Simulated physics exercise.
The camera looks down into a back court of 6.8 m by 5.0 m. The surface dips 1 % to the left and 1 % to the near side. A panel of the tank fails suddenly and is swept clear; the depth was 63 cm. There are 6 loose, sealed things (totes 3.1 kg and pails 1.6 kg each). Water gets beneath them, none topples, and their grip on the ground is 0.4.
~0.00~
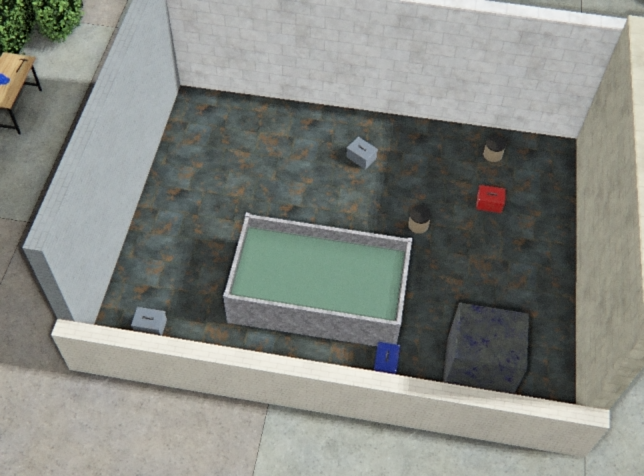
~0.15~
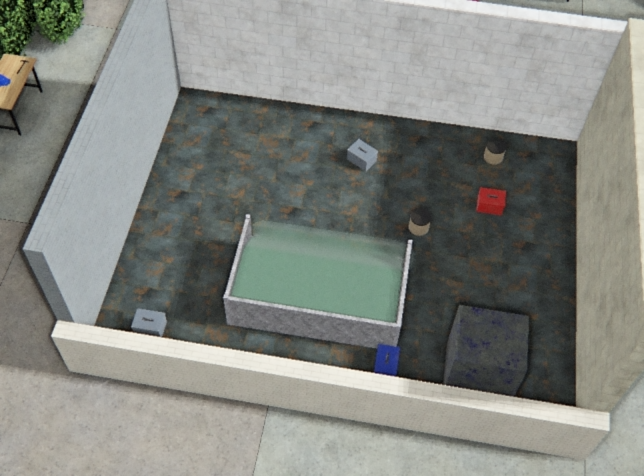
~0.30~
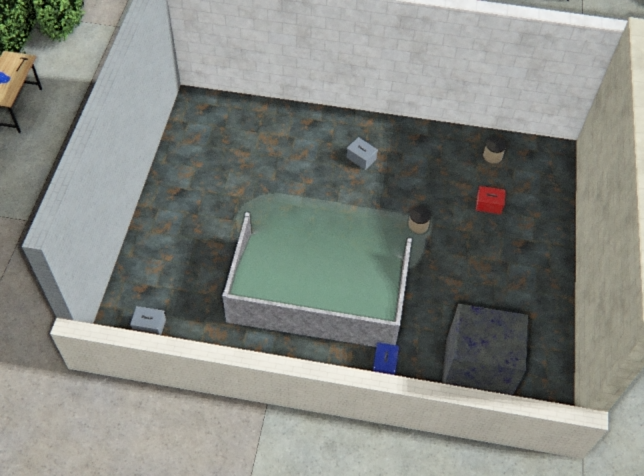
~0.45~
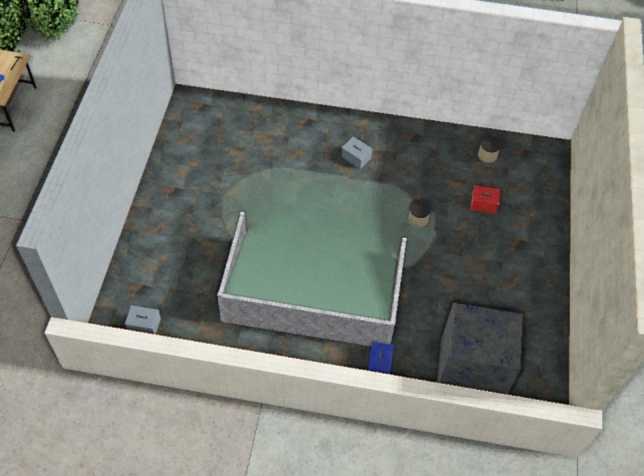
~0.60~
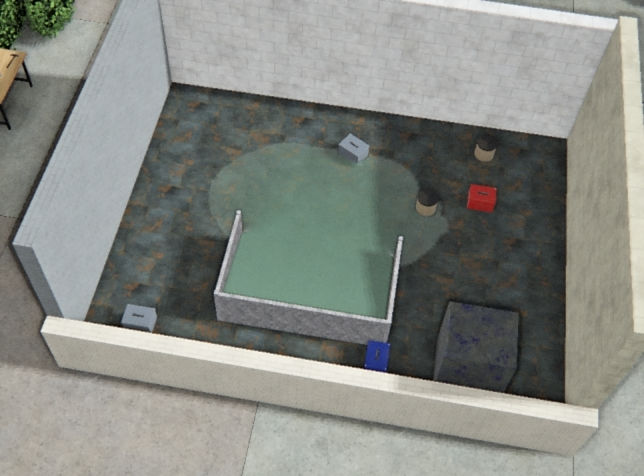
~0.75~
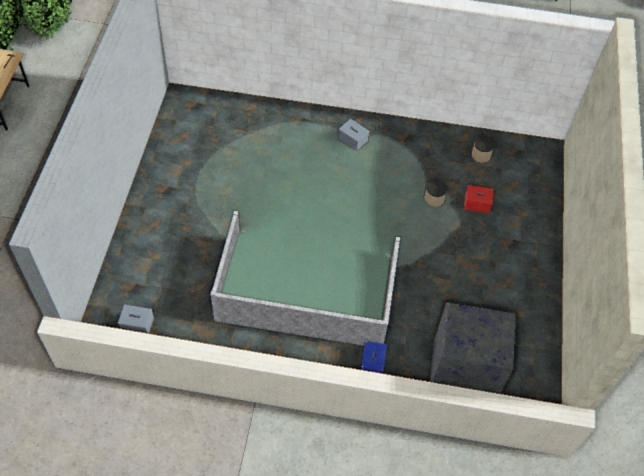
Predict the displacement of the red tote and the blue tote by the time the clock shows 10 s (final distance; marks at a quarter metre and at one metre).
Red tote gets carried off, blue tote is nudged along.
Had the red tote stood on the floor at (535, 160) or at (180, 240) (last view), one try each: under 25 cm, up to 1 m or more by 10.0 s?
In that order: It travels far; it travels far.
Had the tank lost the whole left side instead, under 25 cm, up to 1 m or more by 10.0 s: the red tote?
Then the red tote ends far away.
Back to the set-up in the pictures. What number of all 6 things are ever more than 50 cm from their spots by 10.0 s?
That makes 6.
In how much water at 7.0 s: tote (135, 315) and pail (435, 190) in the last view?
Roughly 7 and 13 cm.
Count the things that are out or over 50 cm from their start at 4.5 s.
By then 4.
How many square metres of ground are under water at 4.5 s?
About 29 m2.
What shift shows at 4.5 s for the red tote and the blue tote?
Roughly 300 and 0 cm by then.
After 2.0 s the red tote is near (513, 188), 0.5 m from its start, aground; the blue tote is near (375, 356), 0.0 m from its start, aground; 3 afloat.
After 4.5 s the red tote is near (513, 361), 2.8 m from its start, aground; the blue tote is near (375, 356), 0.0 m from its start, aground; 4 afloat.
After 7.0 s the red tote is near (512, 393), 3.3 m from its start, afloat; the blue tote is near (393, 369), 0.3 m from its start, afloat; 6 afloat.
After 10.0 s the red tote is near (520, 387), 3.2 m from its start, afloat; the blue tote is near (426, 335), 0.8 m from its start, afloat; 6 afloat.
